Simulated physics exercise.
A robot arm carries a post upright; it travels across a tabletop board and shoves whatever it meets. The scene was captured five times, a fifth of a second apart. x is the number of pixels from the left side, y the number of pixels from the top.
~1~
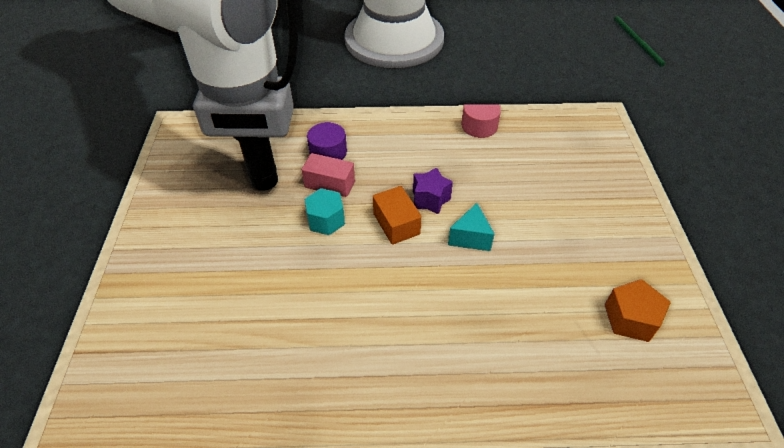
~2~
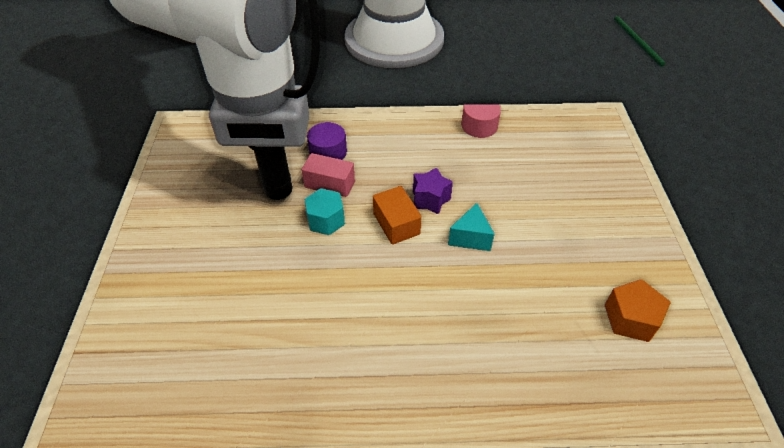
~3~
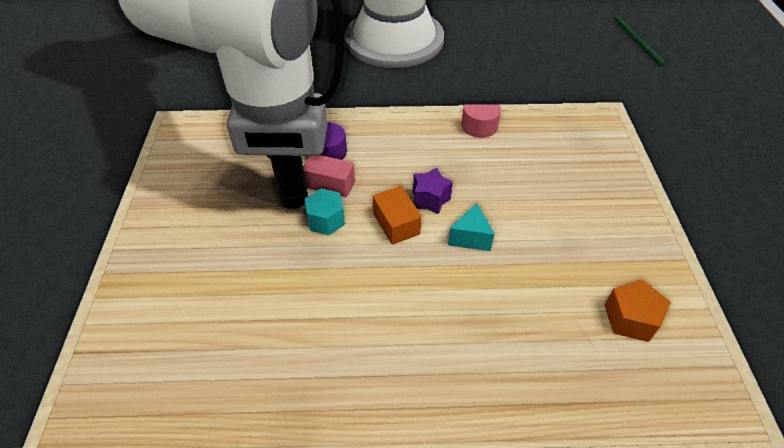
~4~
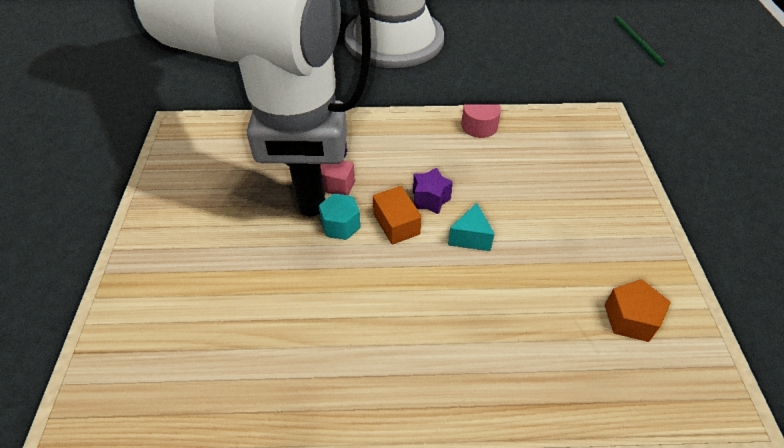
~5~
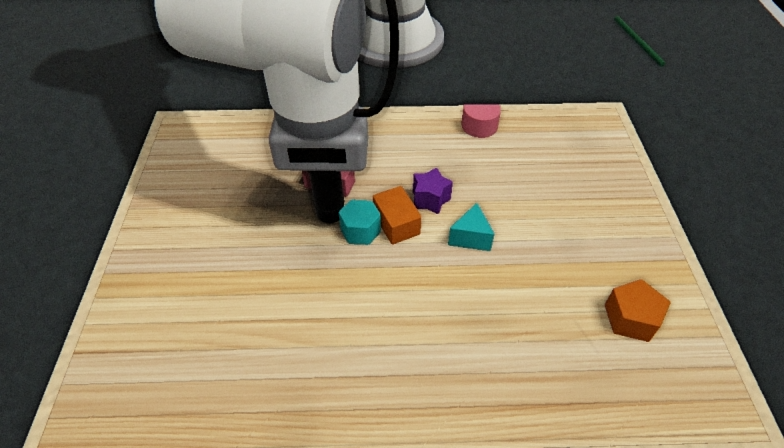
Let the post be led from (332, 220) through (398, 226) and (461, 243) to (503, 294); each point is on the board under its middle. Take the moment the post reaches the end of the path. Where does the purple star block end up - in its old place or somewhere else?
Displaced.
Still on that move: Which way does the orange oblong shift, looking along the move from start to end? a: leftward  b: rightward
The answer is a.
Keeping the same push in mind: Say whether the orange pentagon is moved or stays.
It will remain on its spot.
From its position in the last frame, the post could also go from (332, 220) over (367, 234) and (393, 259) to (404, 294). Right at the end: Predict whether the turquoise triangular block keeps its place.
At the moment the path ends, the turquoise triangular block still stands where it did.
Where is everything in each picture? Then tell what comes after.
Tip of the post at (265, 182), middles of tops, turquoise hexagonal block at (324, 202), orange oblong at (397, 205), purple star block at (432, 182), turquoise triangular block at (474, 221), orange pentagon at (642, 302), in the first frame.
Post at (279, 191), nothing pushed, in the second frame.
Post at (294, 199), nothing pushed, in the third frame.
Post at (312, 207), turquoise hexagonal block at (339, 207), in the fourth frame.
Post at (331, 214), turquoise hexagonal block at (359, 213), orange oblong at (397, 205), purple star block at (432, 182), turquoise triangular block at (474, 221), orange pentagon at (642, 302), in the fifth frame.
What follows on the original path. One third of the way, post at (398, 219); turquoise hexagonal block at (413, 232), turned 45° clockwise; orange oblong at (442, 209), turned 25° anticlockwise; purple star block at (445, 178), turned 40° anticlockwise; turquoise triangular block at (478, 222).
Two thirds of the way, post at (463, 236); turquoise hexagonal block at (419, 236), turned 65° clockwise; orange oblong at (508, 221), turned 35° anticlockwise; purple star block at (453, 178), turned 80° anticlockwise; turquoise triangular block at (547, 231), turned 15° anticlockwise.
At the end, post at (505, 287); turquoise hexagonal block at (419, 236), turned 65° clockwise; orange oblong at (520, 229), turned 65° anticlockwise; purple star block at (453, 178), turned 80° anticlockwise; turquoise triangular block at (559, 230), turned 40° anticlockwise; orange pentagon unmoved.
